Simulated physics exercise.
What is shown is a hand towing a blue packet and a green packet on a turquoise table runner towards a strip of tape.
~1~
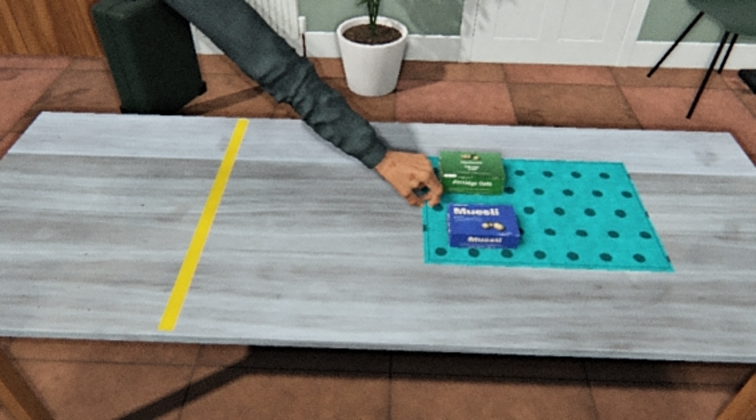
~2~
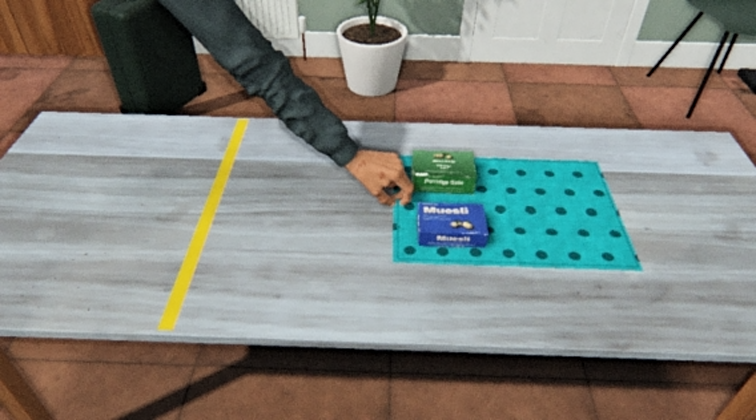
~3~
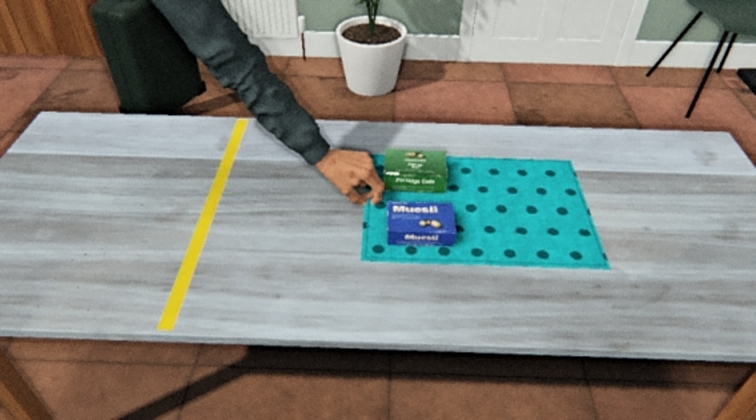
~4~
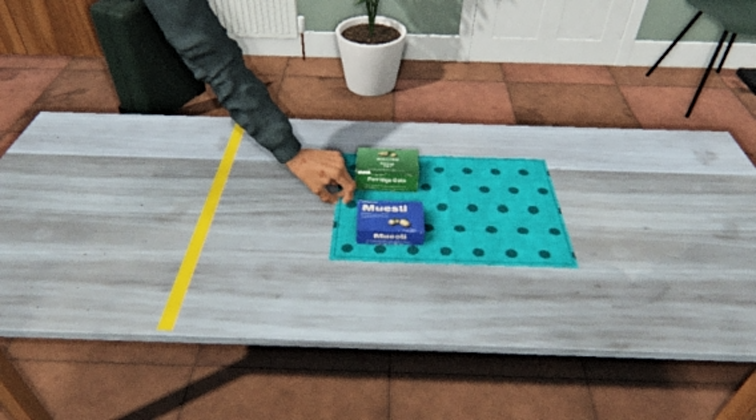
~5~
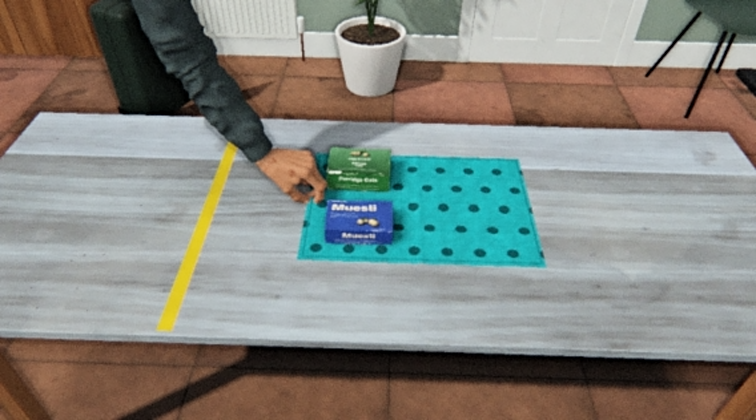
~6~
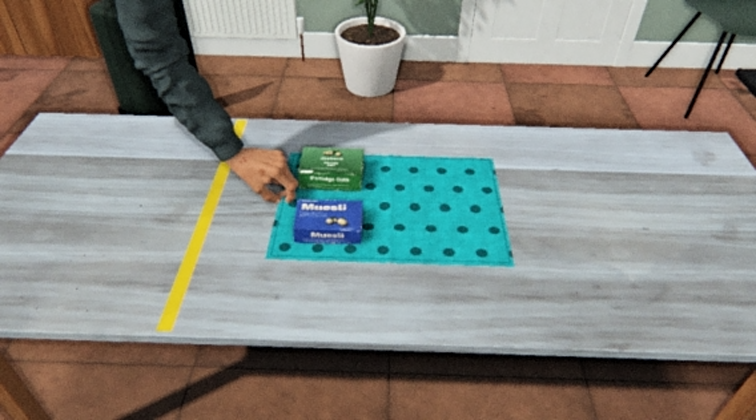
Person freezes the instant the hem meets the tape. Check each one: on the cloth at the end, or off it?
At the end, the blue packet is off the cloth, the green packet is off the cloth.
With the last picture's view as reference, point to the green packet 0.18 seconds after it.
Around (239, 166).
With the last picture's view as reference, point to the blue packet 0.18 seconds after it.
(227, 219).
Then, 0.07 s after the last picture, hem short of the tape; blue packet on the cloth near (287, 220); green packet on the cloth near (294, 168).
Then, 0.18 s after the last picture, hem at the tape; blue packet on the cloth near (227, 218); green packet on the cloth near (239, 166).
At rest, hem at the tape; blue packet ahead of the hem near (166, 218); green packet ahead of the hem near (183, 166). The blue packet slides clear of the cloth and the green packet leaves the cloth.
